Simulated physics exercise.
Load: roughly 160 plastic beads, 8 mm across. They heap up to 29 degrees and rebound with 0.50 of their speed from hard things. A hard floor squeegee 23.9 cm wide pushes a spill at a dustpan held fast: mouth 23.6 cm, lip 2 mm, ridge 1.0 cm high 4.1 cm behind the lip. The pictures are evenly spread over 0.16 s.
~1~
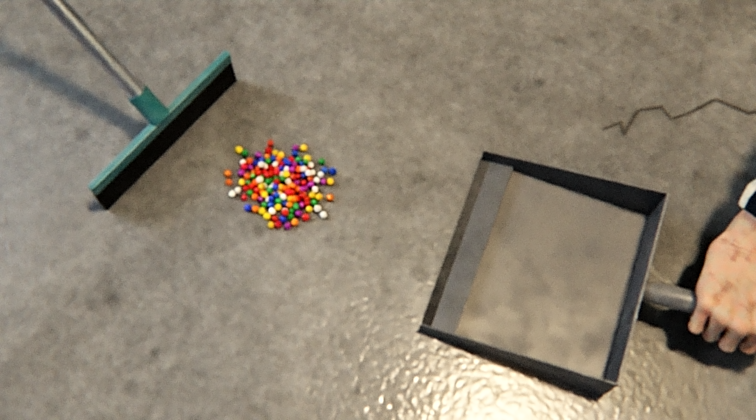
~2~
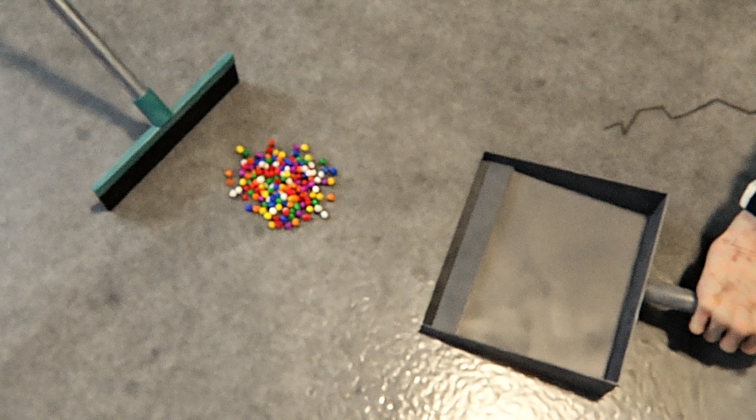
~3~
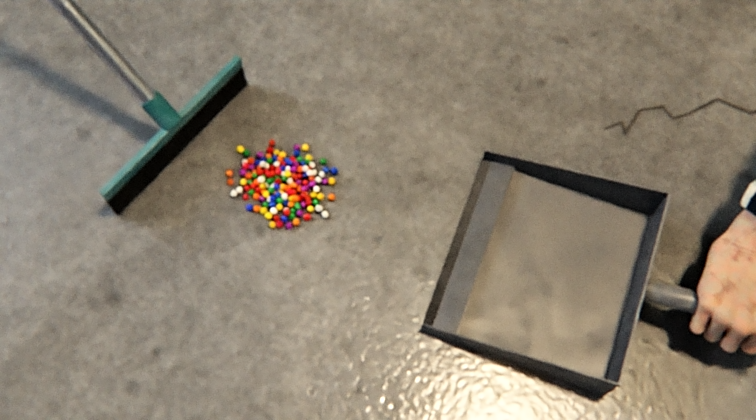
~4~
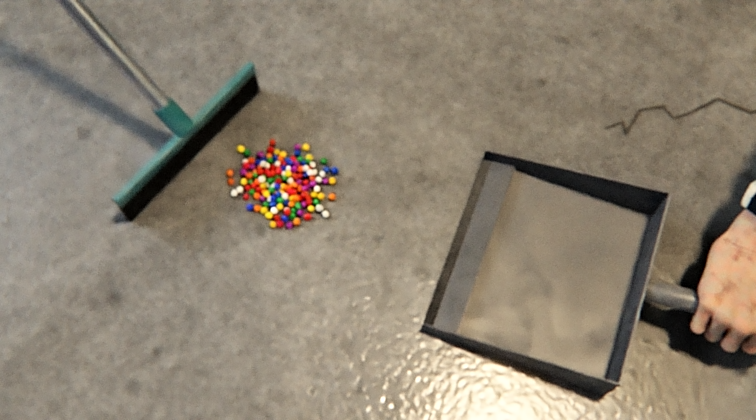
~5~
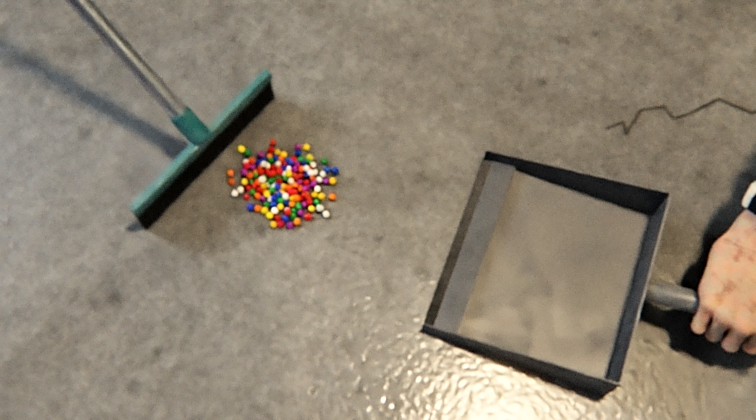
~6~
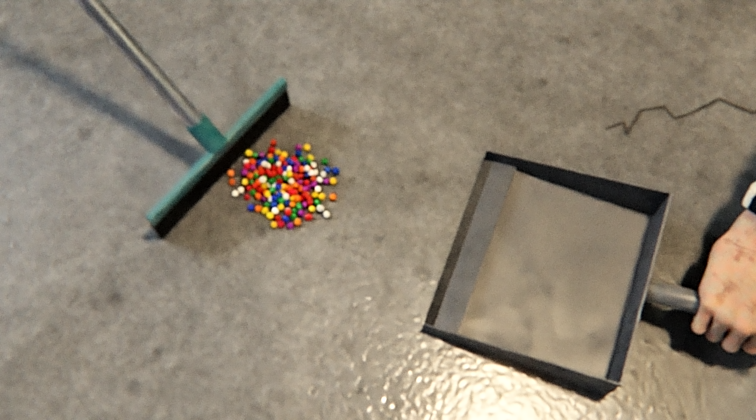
On a grey concrete floor, a green squeegee slid slowly down and right until it reached the edge of a pile of colourful beads, which barely moved, while a hand held a dustpan still.
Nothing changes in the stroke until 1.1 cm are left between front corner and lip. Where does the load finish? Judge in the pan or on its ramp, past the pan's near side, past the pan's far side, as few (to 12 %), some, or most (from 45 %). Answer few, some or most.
Pan: Some, near side: Some, far side: Few.
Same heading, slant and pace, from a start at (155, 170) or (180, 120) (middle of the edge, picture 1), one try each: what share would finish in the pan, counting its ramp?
About 20 and 20 per cent.
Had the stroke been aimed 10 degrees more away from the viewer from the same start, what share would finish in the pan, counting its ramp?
In that case some 20 per cent.
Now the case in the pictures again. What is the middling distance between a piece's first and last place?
Some 24 cm.
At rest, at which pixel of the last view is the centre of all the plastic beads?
Around (435, 282).
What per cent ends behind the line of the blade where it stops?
About 0 per cent.
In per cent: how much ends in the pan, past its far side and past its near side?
Pan 15, near side 25, far side 0.
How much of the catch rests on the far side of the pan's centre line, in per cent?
Some 30 per cent.
Then, 0.19 s after the last picture, middle of the blade 17 cm from the lip; 0 % over the lip, far side 0 %, near side 5 %.
Then, 0.31 s after the last picture, middle of the blade 8 cm from the lip; 0 % over the lip, far side 0 %, near side 15 %.
Then, 0.56 s after the last picture, middle of the blade 5 cm from the lip; 20 % over the lip, far side 0 %, near side 25 %.
In the end, pan 15 %, near side 25 %, far side 0 %, in front of the lip or behind the blade 55 %.
